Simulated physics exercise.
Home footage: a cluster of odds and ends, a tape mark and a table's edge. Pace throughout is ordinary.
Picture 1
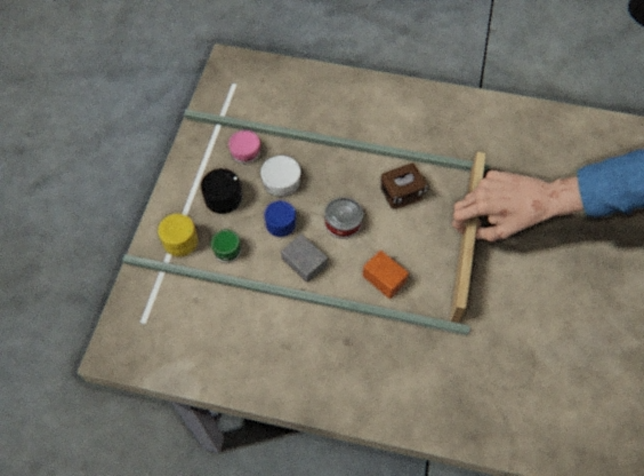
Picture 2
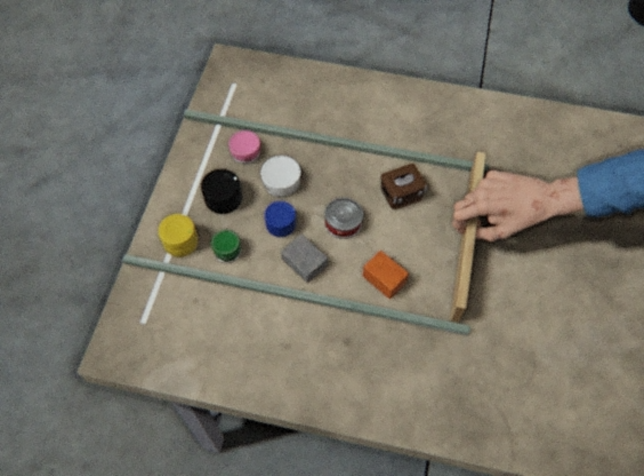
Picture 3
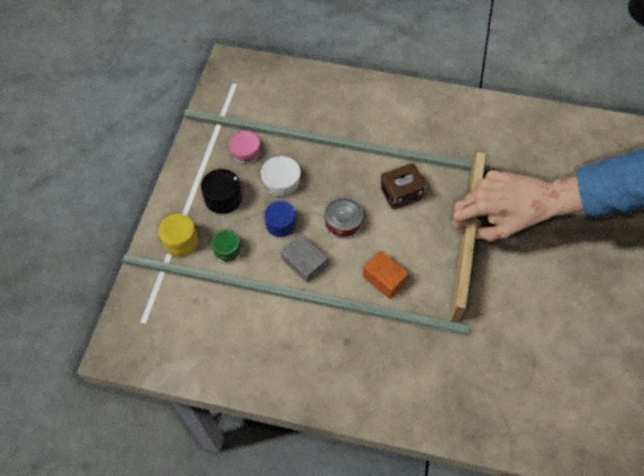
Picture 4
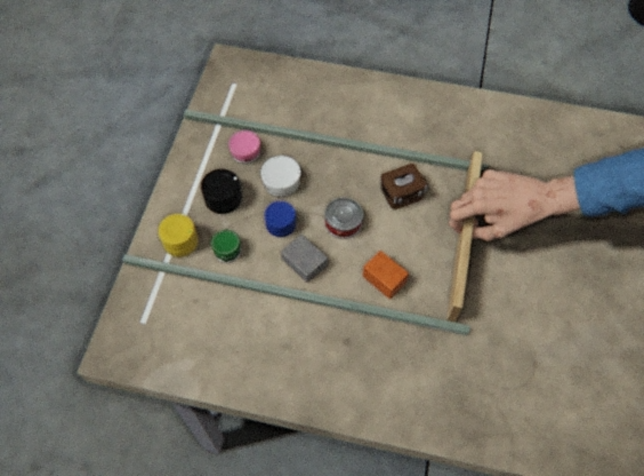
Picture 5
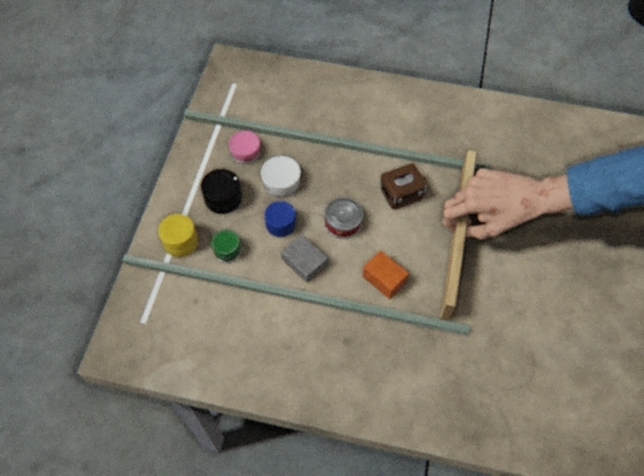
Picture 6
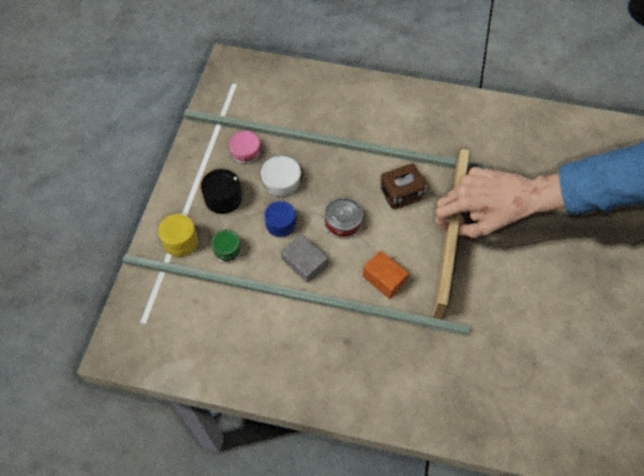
On a tabletop, a hand slides a wooden board slightly left toward scattered lids and small objects.
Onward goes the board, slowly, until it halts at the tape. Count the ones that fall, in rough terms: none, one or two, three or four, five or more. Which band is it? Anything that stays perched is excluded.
Basically the losses over the end count five or more in this one.
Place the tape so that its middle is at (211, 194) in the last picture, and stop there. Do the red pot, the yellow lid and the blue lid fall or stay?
The red pot? It is safe. The yellow lid? It does not stay. The blue lid? It is safe.
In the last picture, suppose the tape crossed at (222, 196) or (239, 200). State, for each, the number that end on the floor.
In that order 2 and 1.
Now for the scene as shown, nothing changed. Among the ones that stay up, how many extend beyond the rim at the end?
Counting them gives 0.
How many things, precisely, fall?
It is 5, no more and no fewer.
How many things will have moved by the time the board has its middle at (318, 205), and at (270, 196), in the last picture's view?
Well, it's 7 at the first one and 10 at the second.
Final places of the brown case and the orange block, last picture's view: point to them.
I'd say approximately (196, 128) and then (153, 238).
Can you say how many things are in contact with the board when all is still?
Count: 5.
Soon after, none off yet; yellow lid at rest near (179, 236); black lid at rest near (222, 191); pink pot at rest near (245, 147).
At rest, the number that fall off is five or more; fallen, grey block, green pot, pink pot, black lid and yellow lid.
